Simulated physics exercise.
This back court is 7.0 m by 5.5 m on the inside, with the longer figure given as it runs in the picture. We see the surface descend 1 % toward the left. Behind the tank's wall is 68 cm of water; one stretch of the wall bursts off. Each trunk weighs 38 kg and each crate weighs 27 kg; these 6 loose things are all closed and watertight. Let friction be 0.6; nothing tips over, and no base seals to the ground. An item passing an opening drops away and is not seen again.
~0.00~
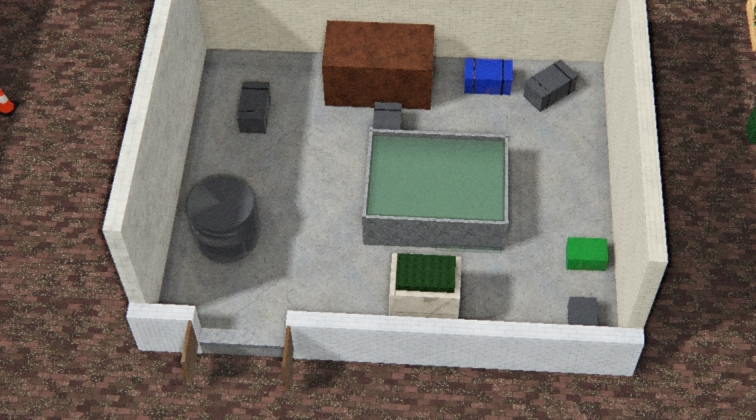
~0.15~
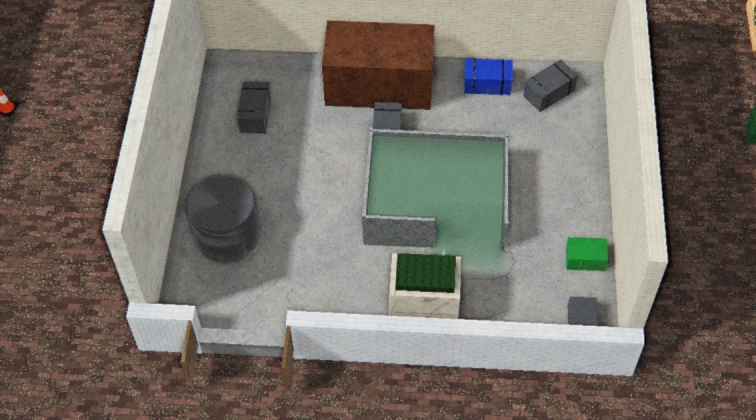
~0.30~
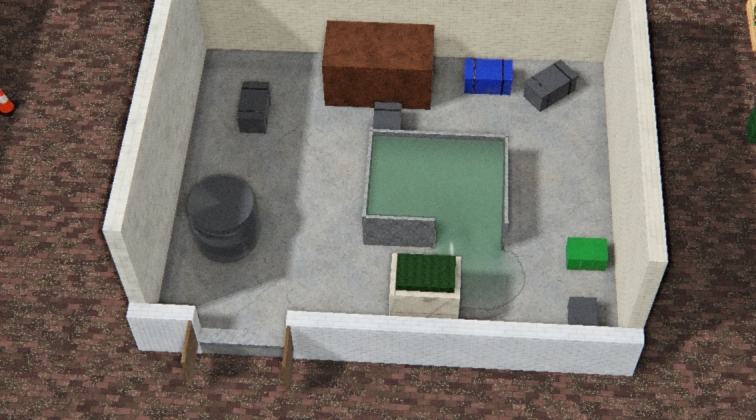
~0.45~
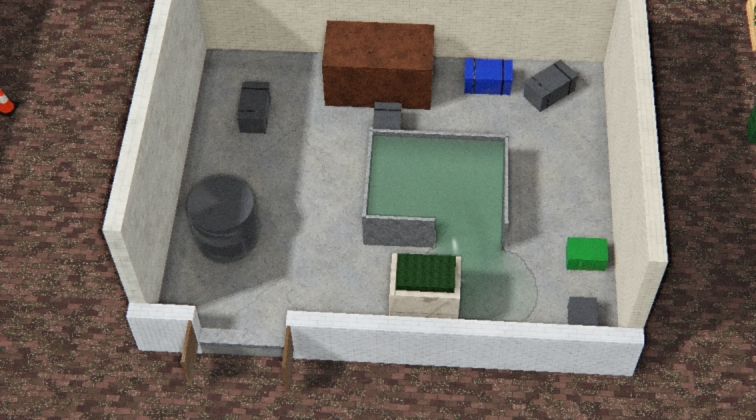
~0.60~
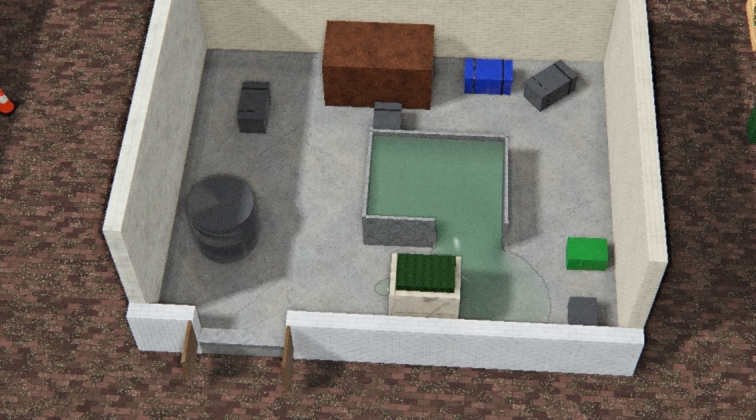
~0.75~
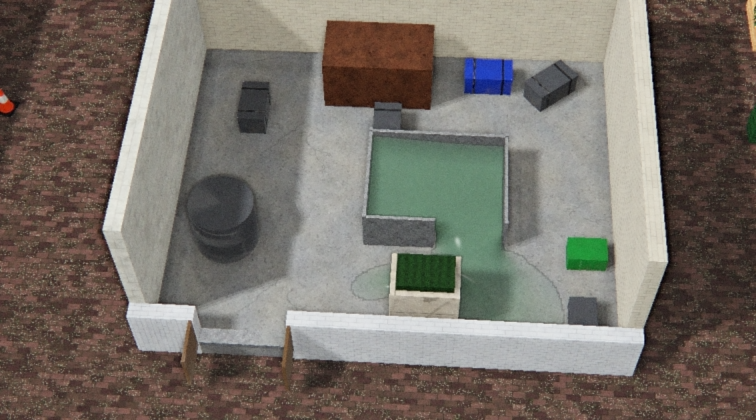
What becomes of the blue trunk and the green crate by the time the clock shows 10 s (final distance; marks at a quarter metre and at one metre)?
Once settled, the blue trunk lies a bit from the start and the green crate lies far from the start.
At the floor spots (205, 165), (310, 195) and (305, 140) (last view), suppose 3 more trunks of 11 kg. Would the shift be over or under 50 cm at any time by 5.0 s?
Respectively: Smaller, smaller, smaller.
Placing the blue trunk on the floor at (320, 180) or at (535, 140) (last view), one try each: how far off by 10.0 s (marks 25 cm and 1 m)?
Nearly still; swept far.
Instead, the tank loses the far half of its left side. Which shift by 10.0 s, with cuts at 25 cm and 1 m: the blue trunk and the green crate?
Then the blue trunk remains roughly in place and the green crate remains roughly in place.
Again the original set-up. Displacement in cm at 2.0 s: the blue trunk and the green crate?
Close to 0 and 5 centimetres by then.
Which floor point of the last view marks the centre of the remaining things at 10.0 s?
I'd say about (398, 102) in the last view.
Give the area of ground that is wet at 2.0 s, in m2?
Near 13 m2 in all.
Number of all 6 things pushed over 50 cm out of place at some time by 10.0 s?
It adds up to 5.
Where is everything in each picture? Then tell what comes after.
In the first picture, the blue trunk at (489, 69) rests on the ground; the green crate at (588, 249) rests on the ground; 3.5 m2 under water; 0 of 6 have shifted.
In the second picture, the blue trunk at (489, 69) rests on the ground; the green crate at (588, 249), on the bottom; 4.1 m2 under water; 0 of 6 have shifted.
In the third picture, the blue trunk at (489, 69) rests on the ground; the green crate at (588, 249) rests on the ground; water covers 4.9 m2; 0 of 6 have shifted.
In the fourth picture, the blue trunk at (489, 69), on the bottom; the green crate at (588, 249), on the bottom; water covers 5.6 m2; 0 of 6 have shifted.
In the fifth picture, the blue trunk at (489, 69), on the bottom; the green crate at (588, 249), on the bottom; water covers 6.0 m2; 0 of 6 have shifted.
In the sixth picture, the blue trunk at (489, 69), on the bottom; the green crate at (588, 249), on the bottom; water covers 6.5 m2; 0 of 6 have shifted.
After 2.0 s the blue trunk is near (489, 69), 0.0 m from its start, aground; the green crate is near (586, 245), 0.1 m from its start, aground; 0 of 6 are out; 1 afloat.
After 4.5 s the blue trunk is near (486, 69), 0.0 m from its start, aground; the green crate is near (513, 107), 2.9 m from its start, aground; 0 of 6 are out; 0 afloat.
After 7.0 s the blue trunk is near (446, 67), 0.7 m from its start, afloat; the green crate is near (457, 106), 3.4 m from its start, aground; 0 of 6 are out; 3 afloat.
After 10.0 s the blue trunk is near (446, 60), 0.7 m from its start, afloat; the green crate is near (350, 123), 4.4 m from its start, aground; 0 of 6 are out; 3 afloat.
